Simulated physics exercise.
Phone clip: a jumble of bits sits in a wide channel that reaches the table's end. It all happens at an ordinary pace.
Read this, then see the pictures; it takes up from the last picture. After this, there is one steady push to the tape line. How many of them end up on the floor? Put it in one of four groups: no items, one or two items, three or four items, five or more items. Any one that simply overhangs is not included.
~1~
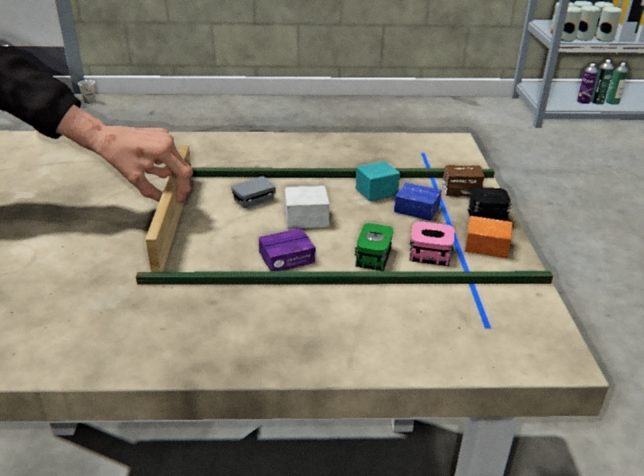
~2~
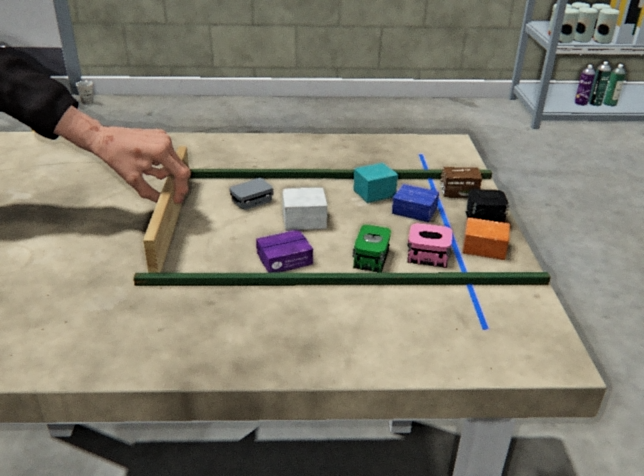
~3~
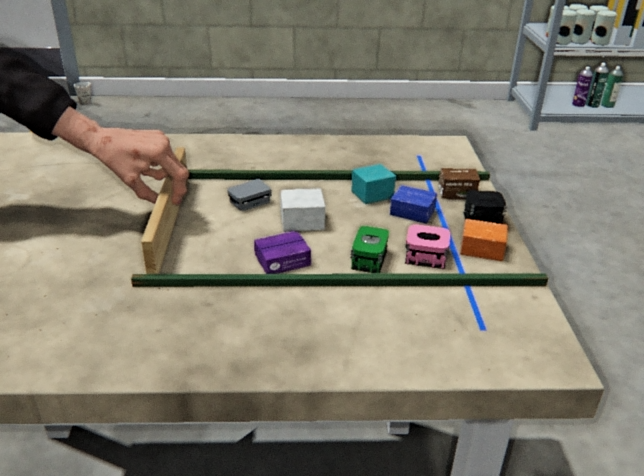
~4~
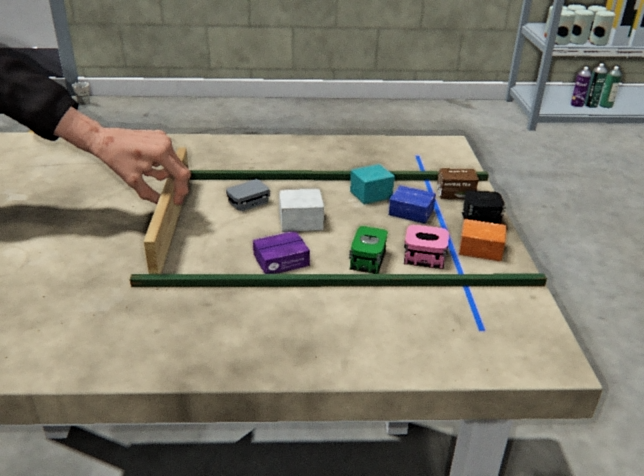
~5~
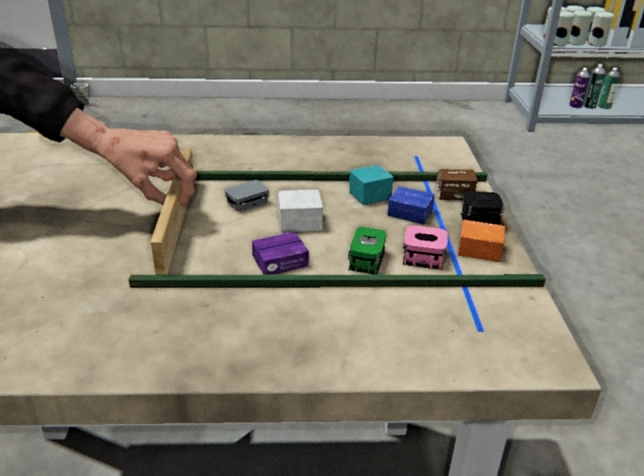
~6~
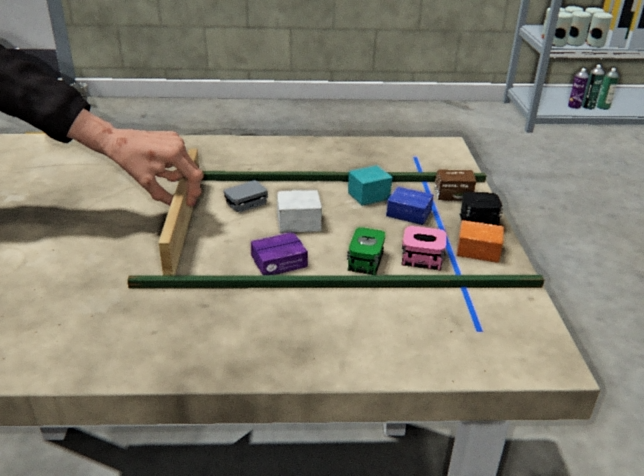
Group: Three or four items.
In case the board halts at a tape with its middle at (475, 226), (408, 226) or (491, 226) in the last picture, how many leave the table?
It would be 6, then 1, then 6.
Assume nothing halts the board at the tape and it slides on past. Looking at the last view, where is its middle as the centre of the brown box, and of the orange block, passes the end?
Estimated middle: (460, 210), and (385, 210) for the other.
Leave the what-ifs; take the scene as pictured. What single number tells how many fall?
It comes to 3.
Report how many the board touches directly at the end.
Count recorded: 4.
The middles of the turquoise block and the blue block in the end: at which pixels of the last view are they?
Looks like one lands around (443, 180), and the other around (491, 199).
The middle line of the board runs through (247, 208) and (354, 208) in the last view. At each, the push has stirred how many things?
In order, the tallies are 1 and 8.
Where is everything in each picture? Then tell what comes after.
In the first frame, black case (489, 206); orange block (489, 237); brown box (463, 181); board (172, 204); tape (449, 222).
In the second frame, orange block (486, 238); blue block (416, 203).
In the third frame, brown box (459, 184); board (168, 206).
In the fourth frame, black case (483, 209); grey case (248, 197).
In the fifth frame, orange block (482, 241); purple box (280, 253).
In the sixth frame, black case (481, 210); orange block (480, 241); brown box (455, 185); board (183, 207); tape (441, 226).
Soon after, none off yet; black case at rest near (481, 210); orange block at rest near (480, 241); brown box at rest near (455, 185).
After that, none off yet; black case at rest near (481, 210); orange block displaced a little near (501, 240); brown box at rest near (455, 185).
In the end, the number that fall off is three or four; gone, pink case, orange block and black case.
